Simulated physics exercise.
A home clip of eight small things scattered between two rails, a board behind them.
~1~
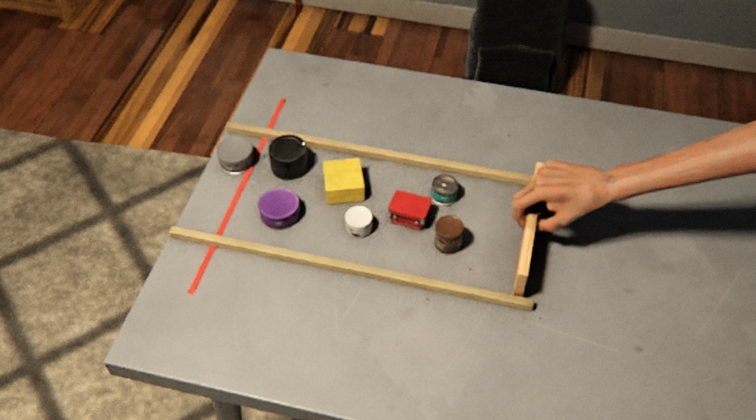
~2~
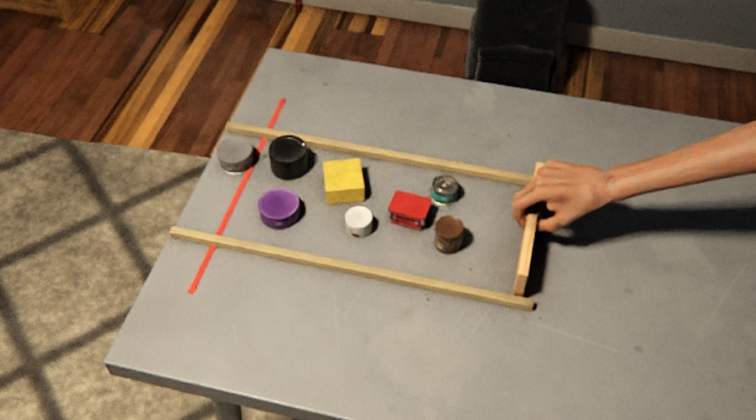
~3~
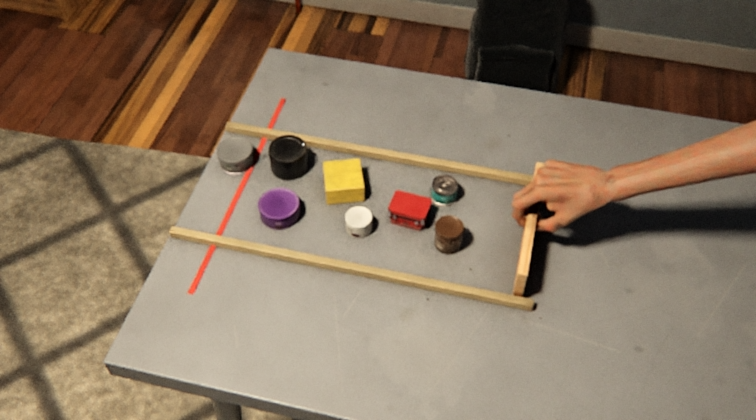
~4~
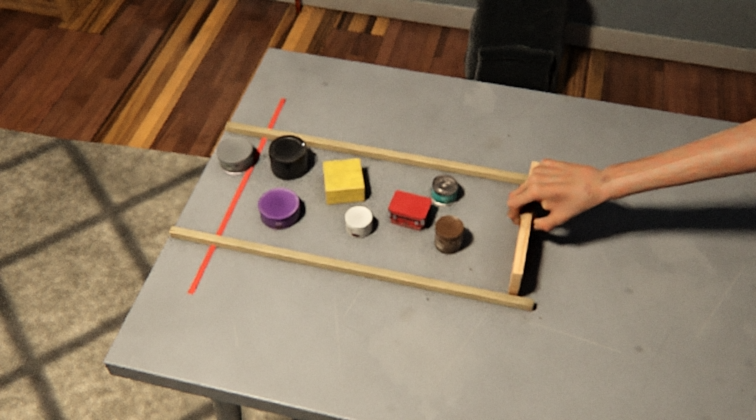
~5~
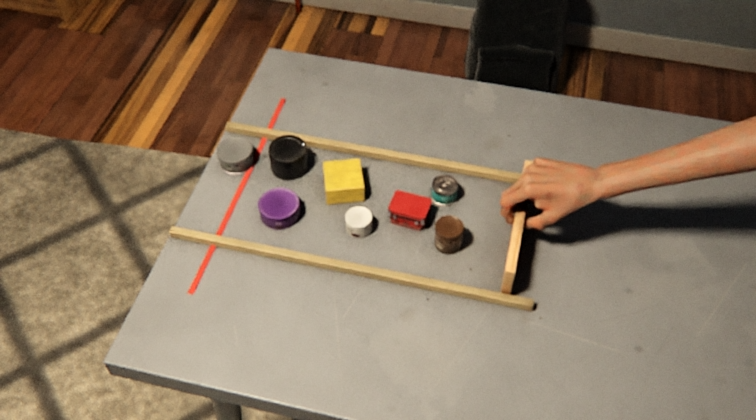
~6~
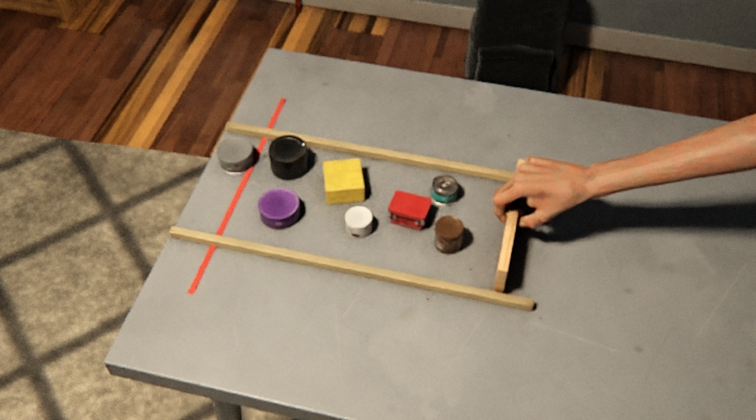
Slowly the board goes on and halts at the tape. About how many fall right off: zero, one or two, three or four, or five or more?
The number that fall off is three or four.
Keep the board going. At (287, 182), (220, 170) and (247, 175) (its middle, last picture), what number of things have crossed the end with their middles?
It would be 1, 5 and 3.
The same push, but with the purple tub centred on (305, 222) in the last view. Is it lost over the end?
Then it remains up.
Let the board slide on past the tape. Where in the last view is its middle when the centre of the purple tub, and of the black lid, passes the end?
Near (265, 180) and (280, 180).
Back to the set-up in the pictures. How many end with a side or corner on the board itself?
In contact: 3.
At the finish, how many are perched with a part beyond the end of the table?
The number is 2.
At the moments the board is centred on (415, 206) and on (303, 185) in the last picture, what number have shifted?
By then 3, and 8.
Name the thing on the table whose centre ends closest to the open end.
The yellow block ends nearest.
Soon after, none off yet; grey pot at rest near (236, 156); black lid at rest near (289, 158); purple tub at rest near (280, 208).
At rest, the number that fall off is three or four; fallen, purple tub, black lid and grey pot.
